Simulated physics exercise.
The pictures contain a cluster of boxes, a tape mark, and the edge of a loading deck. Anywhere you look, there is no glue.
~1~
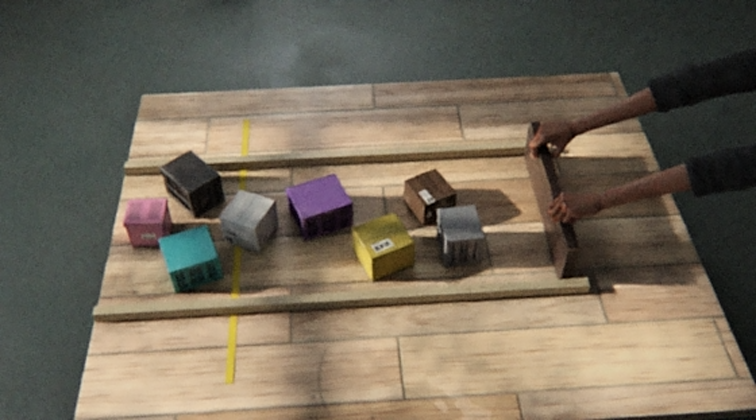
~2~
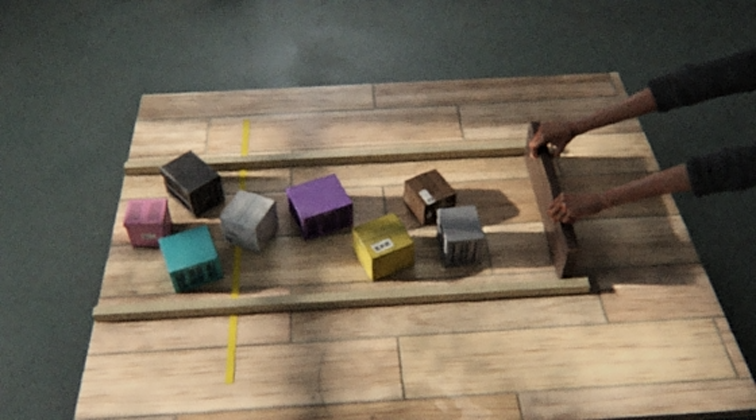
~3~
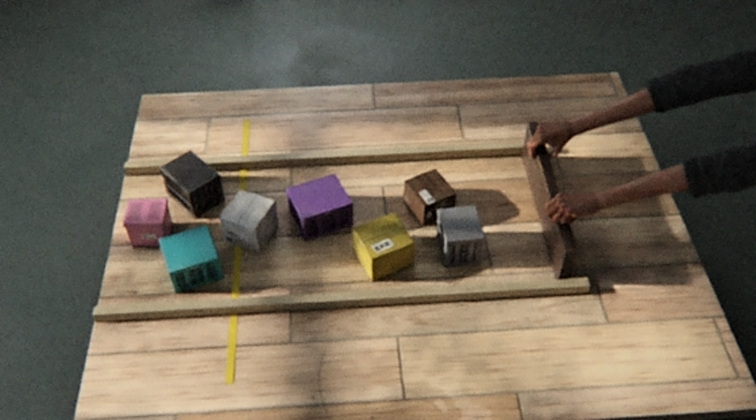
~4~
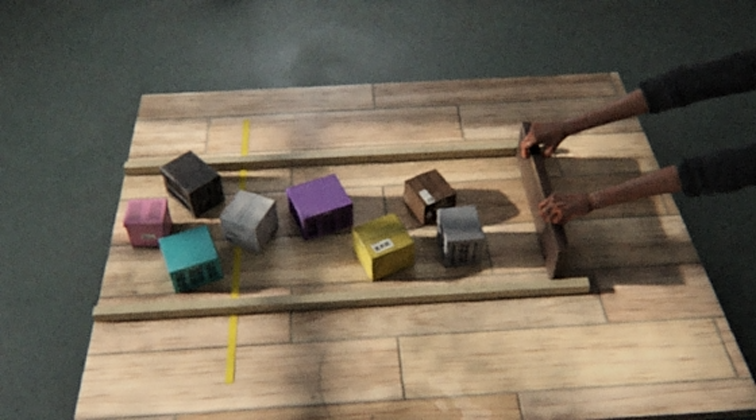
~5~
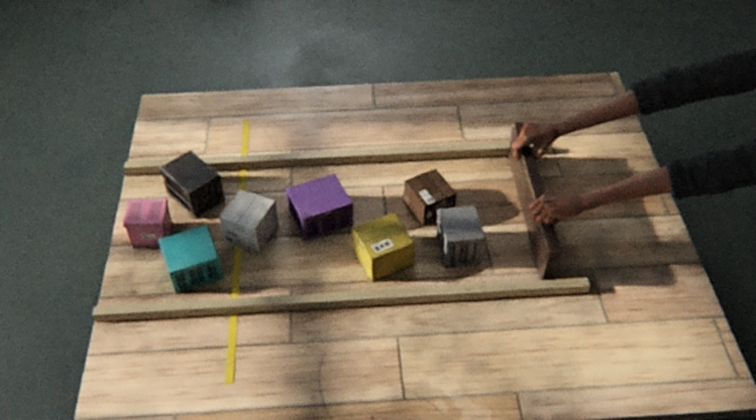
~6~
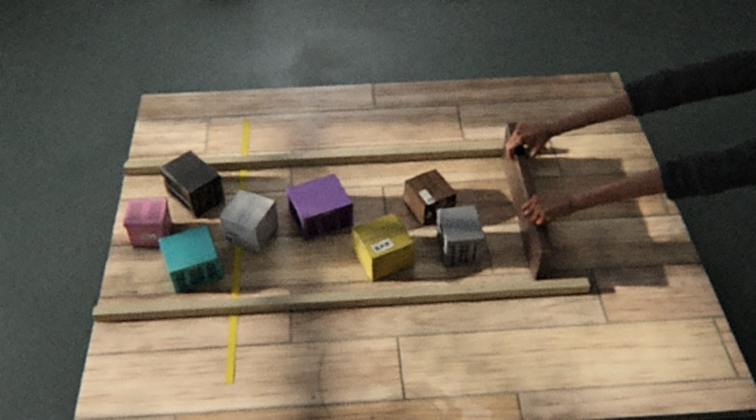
Two hands held a dark wooden plank upright between two rails and slid it a little to the left, while the eight colorful boxes scattered on the wooden deck stayed still.
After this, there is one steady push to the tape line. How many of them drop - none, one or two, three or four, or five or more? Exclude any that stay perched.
The count of those that drop is one or two.
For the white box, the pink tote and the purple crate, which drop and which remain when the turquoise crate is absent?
Result - white box: It stays aboard; pink tote: It comes off; purple crate: It stays aboard.
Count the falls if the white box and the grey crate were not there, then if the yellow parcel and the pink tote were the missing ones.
0, then 0.
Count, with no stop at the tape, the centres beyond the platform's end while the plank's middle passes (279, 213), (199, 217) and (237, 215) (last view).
Going through the three places, I get 0, 3 and 1.
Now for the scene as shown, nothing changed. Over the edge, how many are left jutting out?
2 of them.
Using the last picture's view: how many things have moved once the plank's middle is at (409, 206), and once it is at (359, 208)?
By then 3, and 5.
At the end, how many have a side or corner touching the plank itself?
The count comes out at 2.
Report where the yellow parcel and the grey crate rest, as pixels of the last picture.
Final positions - yellow parcel around (173, 257), grey crate around (216, 250).
Early on, none off yet; pink tote at rest near (149, 224); black crate at rest near (193, 184); turquoise crate at rest near (191, 259).
Finally, the number that fall off is one or two; lost, pink tote.
